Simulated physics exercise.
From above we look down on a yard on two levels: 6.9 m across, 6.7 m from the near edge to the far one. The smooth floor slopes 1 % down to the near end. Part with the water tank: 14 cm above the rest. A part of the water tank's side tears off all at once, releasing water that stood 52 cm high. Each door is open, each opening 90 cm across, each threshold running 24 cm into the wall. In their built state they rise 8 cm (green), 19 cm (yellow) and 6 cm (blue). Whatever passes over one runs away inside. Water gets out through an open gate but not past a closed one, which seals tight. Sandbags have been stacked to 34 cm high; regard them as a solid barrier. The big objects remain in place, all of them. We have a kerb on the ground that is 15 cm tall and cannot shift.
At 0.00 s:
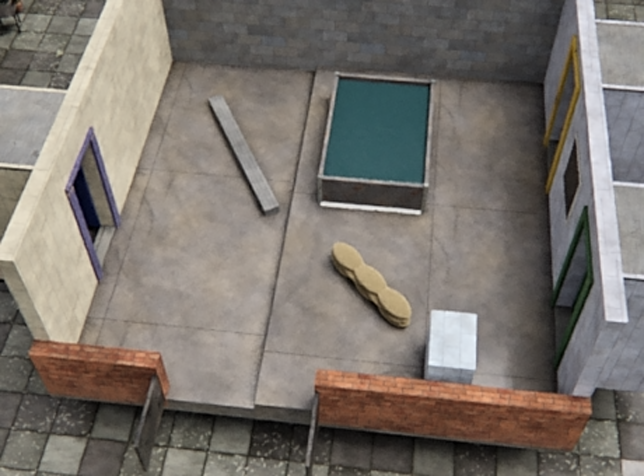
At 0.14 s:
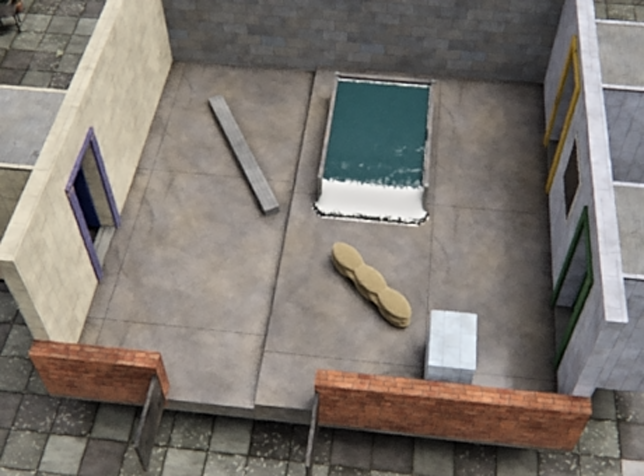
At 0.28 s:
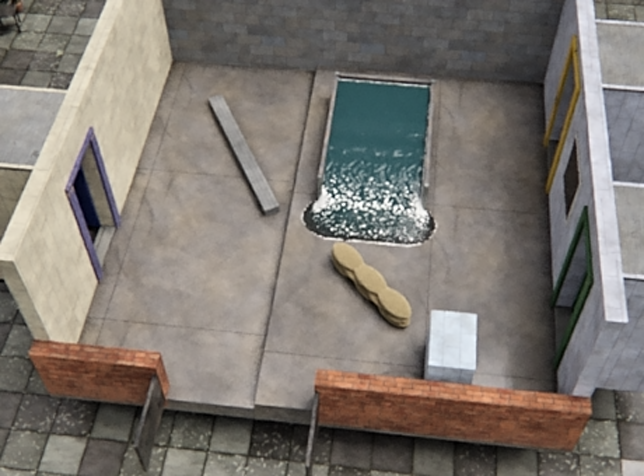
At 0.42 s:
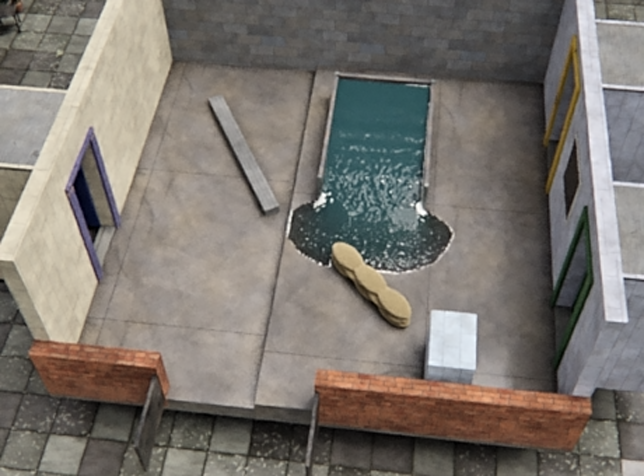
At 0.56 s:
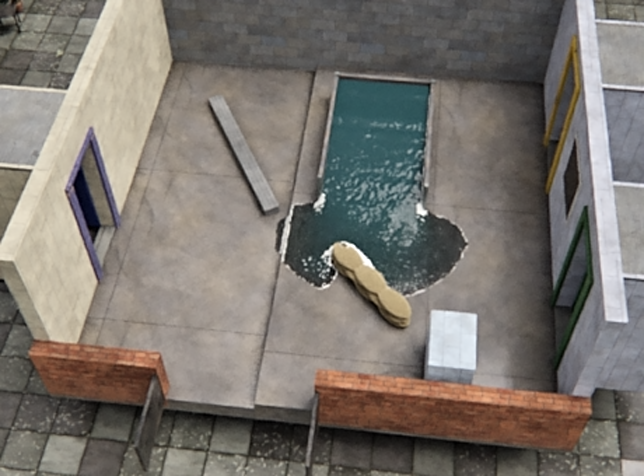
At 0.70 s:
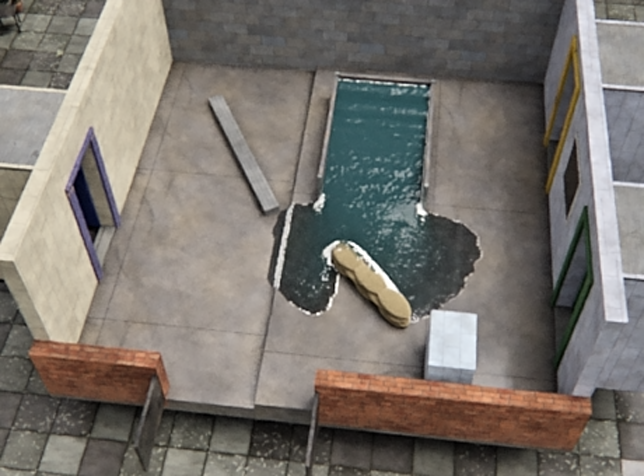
Water bursts from the near side of a raised rectangular tank of dark green water as that side gives way, in a walled concrete yard seen from a fixed, high viewpoint. A long grey slab lies to the left, tan sandbags in front, a pale block near the low brick wall, with a purple-framed doorway left and yellow and green ones right. White foam spills out first, then a dark sheet fans across the floor and wraps around the sandbags.
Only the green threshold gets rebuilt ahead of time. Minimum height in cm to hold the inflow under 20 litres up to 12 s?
Roughly 23 cm.
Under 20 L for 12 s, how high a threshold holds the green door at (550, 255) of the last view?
You'd want it roughly 7.0 cm high.
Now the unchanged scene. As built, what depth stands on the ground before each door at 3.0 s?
Before green it's 25 cm, before yellow 0 cm, before blue 0 cm.
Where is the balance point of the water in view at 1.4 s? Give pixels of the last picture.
My guess is close to (372, 190).
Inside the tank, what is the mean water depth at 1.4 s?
I'd put it at some 31 centimetres on average.
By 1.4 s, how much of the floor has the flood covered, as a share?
Roughly 20 percent.
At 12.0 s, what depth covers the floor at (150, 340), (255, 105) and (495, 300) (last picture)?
About 4, 0 and 5 cm.
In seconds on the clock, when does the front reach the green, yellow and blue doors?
At green it's 2.0 s, at yellow 4.5 s, and at blue 3.4 s.
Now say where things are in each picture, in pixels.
The water tank at (379, 131) is whole and still, 52 cm deep; the green door at (570, 295) is dry, in the first frame.
Water pours out at (372, 197) and has run 0.2 m, to (321, 211); about 10 cm deep outside, 52 cm at the back, in the second frame.
The gap is at (372, 199), the front 0.6 m out at (322, 232); the back of the water tank holds 52 cm, in the third frame.
The gap is at (372, 200), the front 1.2 m out at (325, 261); the back of the water tank holds 52 cm, in the fourth frame.
The front is at (385, 292), 1.7 m from the gap at (372, 200); 3.3 m2 of floor is wet, 52 cm left at the back, in the fifth frame.
Water pours out at (372, 200) and has run 2.1 m, to (310, 309); about 6 cm deep outside, 49 cm at the back; 1.7 m in a straight line remain to the green door at (570, 295), in the sixth frame.
After 1.4 s water covers 20 % of the floor, deepest (34 cm) near (350, 250); it has not reached the green door.
After 3.0 s water covers 40 % of the floor, deepest (30 cm) near (556, 408); 25 cm at the green door, 89 litres in over its 8 cm threshold.
After 12.0 s water covers 80 % of the floor, deepest (7 cm) near (556, 420); 5 cm at the green door, 300 litres in over its 8 cm threshold.
At the green door as built, the water arrived by 2.0 s and peaked near 25 cm at 3.2 s.
With a threshold of 20 cm, 44 litres would have come in within the 12 s; with 27.5 cm, 4 litres. So under 20 litres takes about 23 cm.
